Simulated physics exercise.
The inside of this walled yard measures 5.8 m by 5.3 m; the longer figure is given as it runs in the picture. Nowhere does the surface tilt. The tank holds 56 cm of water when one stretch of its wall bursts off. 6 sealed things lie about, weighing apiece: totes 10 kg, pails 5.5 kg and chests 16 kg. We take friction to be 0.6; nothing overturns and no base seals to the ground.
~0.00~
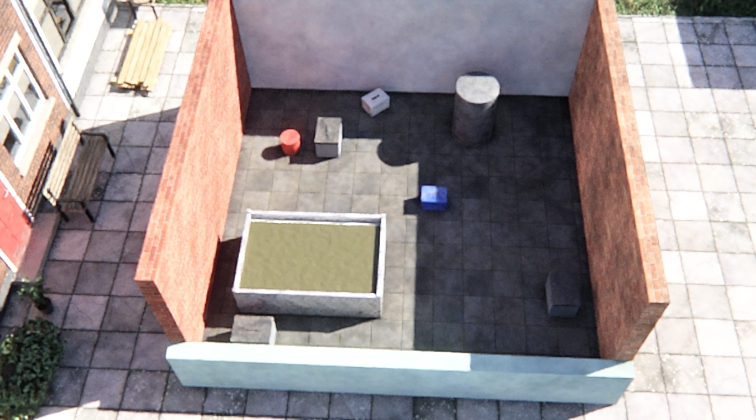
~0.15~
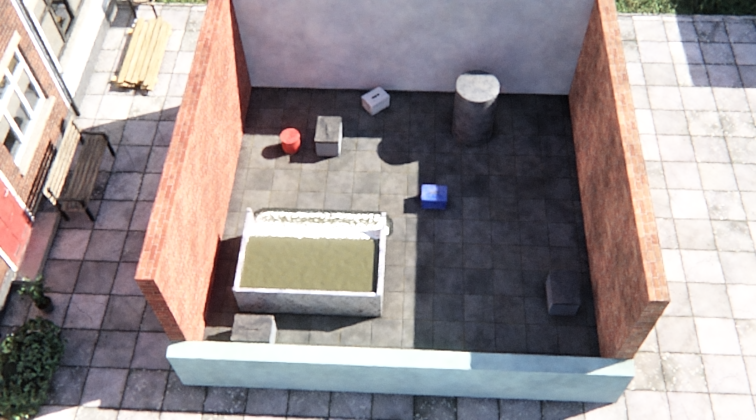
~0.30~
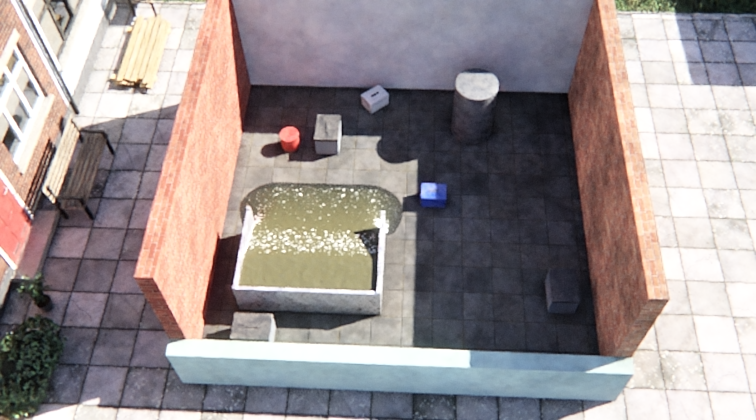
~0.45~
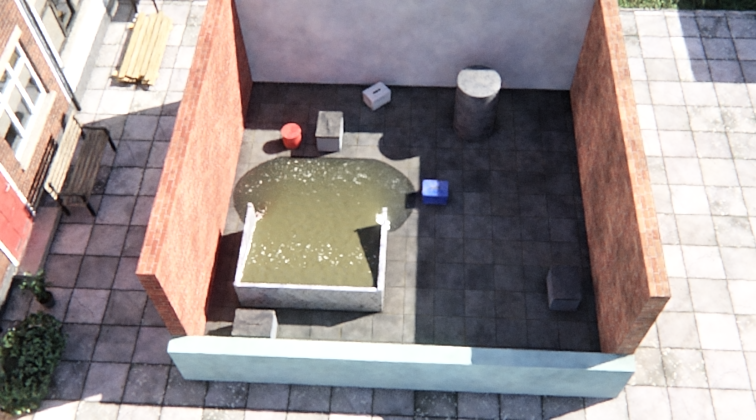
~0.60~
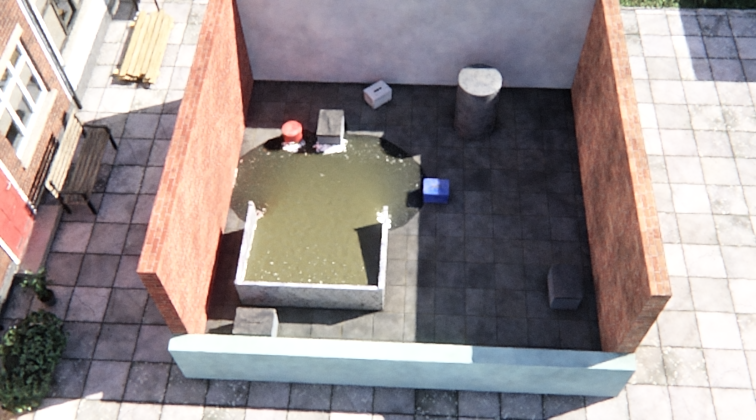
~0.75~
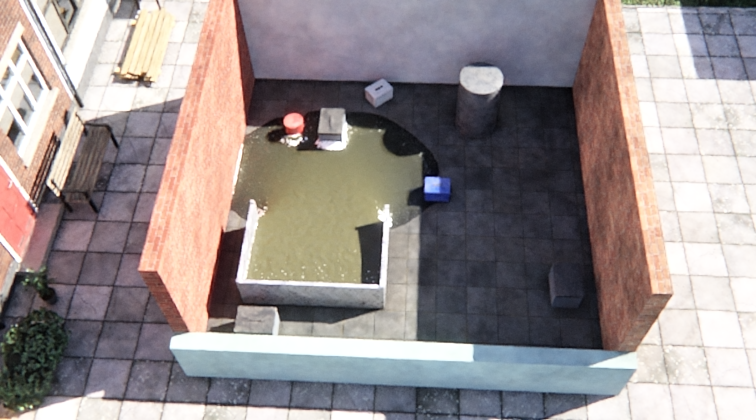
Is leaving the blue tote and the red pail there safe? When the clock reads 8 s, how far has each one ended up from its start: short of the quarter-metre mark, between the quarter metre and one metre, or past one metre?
Blue tote: Between a quarter metre and one metre; red pail: Past one metre.
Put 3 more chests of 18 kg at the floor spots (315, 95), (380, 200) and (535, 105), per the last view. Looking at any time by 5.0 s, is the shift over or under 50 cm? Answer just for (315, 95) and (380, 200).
Lab note - in order: Above threshold / above threshold.
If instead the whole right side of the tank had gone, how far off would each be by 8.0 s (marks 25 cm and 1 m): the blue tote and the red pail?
Log: Blue tote negligible displacement; red pail negligible displacement.
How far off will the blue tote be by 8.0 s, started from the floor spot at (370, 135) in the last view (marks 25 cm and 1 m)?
Put there, it wanders off a long way.
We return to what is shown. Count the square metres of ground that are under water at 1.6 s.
Around 14 m2 of it.
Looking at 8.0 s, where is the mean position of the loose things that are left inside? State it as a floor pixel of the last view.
I'd say about (456, 223) in the last view.
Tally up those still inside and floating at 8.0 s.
By my count, 0.
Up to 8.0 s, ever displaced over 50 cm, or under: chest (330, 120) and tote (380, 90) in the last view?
Taking them in order: Exceeded and exceeded.
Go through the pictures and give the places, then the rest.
The blue tote at (434, 194) rests on the ground; the red pail at (290, 137) rests on the ground; 2.6 m2 under water; 0 of 6 have shifted, in the first frame.
The blue tote at (434, 193), on the bottom; the red pail at (290, 136), on the bottom; 3.6 m2 under water; 0 of 6 have shifted, in the second frame.
The blue tote at (434, 191) rests on the ground; the red pail at (289, 134), on the bottom; 4.9 m2 under water; 0 of 6 have shifted, in the third frame.
The blue tote at (435, 188) rests on the ground; the red pail at (291, 131), on the bottom; 6.3 m2 under water; 0 of 6 have shifted, in the fourth frame.
The blue tote at (436, 187) rests on the ground; the red pail at (292, 129) rests on the ground; water covers 7.8 m2; 0 of 6 have shifted, in the fifth frame.
The blue tote at (438, 185), on the bottom; the red pail at (293, 121) rests on the ground, 16 cm from its start; water covers 9.2 m2; 1 of 6 have shifted, in the sixth frame.
After 1.6 s the blue tote is near (438, 185), 0.0 m from its start, aground; the red pail is near (278, 70), 1.3 m from its start, afloat; 3 afloat.
After 3.6 s the blue tote is near (438, 185), 0.0 m from its start, aground; the red pail is near (333, 129), 0.7 m from its start, afloat; 3 afloat.
After 5.6 s the blue tote is near (450, 213), 0.6 m from its start, aground; the red pail is near (418, 168), 2.3 m from its start, afloat; 2 afloat.
After 8.0 s the blue tote is near (451, 214), 0.6 m from its start, aground; the red pail is near (481, 188), 3.3 m from its start, aground; 0 afloat.
